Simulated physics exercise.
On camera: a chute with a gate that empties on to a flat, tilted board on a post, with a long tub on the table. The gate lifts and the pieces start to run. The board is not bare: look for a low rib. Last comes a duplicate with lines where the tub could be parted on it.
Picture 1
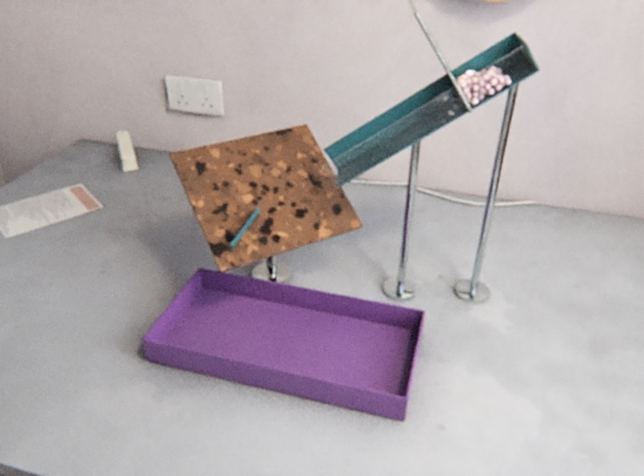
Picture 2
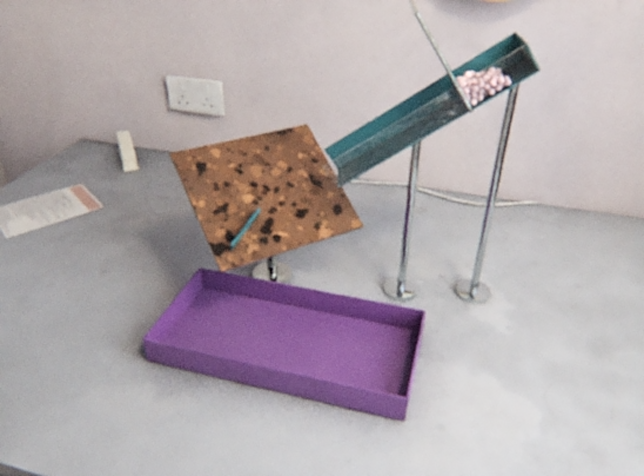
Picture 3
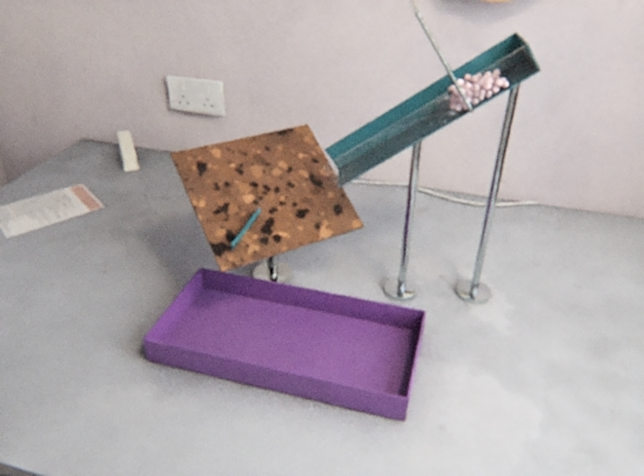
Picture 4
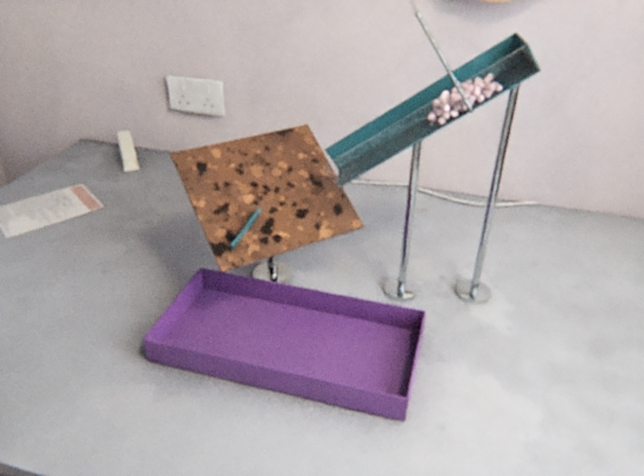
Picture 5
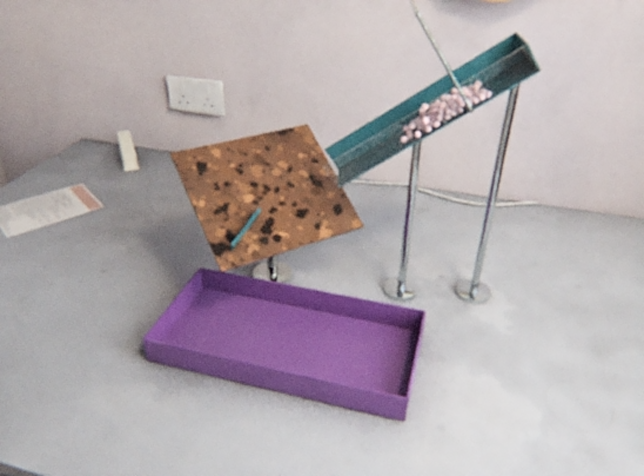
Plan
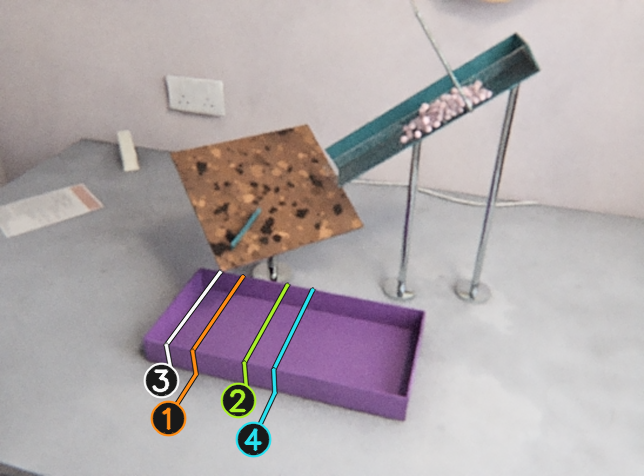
Pale pink beads sliding down a teal chute past a lifted gate, above a tilted speckled brown board and empty purple tub.
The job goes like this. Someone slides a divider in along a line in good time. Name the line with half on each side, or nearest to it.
Best: 2.
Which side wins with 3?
The right side.
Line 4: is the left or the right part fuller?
The left side.
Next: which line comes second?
Here it is line 4.
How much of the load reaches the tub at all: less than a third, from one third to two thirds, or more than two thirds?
More than two thirds.
On the marked copy, line 1 crosses the front rim at (193, 350); line 2 crosses the front rim at (244, 361); line 3 crosses the front rim at (167, 344); line 4 crosses the front rim at (274, 368).
Choosing 1, of what is caught, about a tenth on the left of the divider, almost all on the right.
Choosing 2, of what is caught, roughly half on the left of the divider, roughly half on the right.
Choosing 3, of what is caught, not one piece on the left of the divider, every piece on the right.
Choosing 4, of what is caught, the larger part on the left of the divider, roughly a quarter on the right.
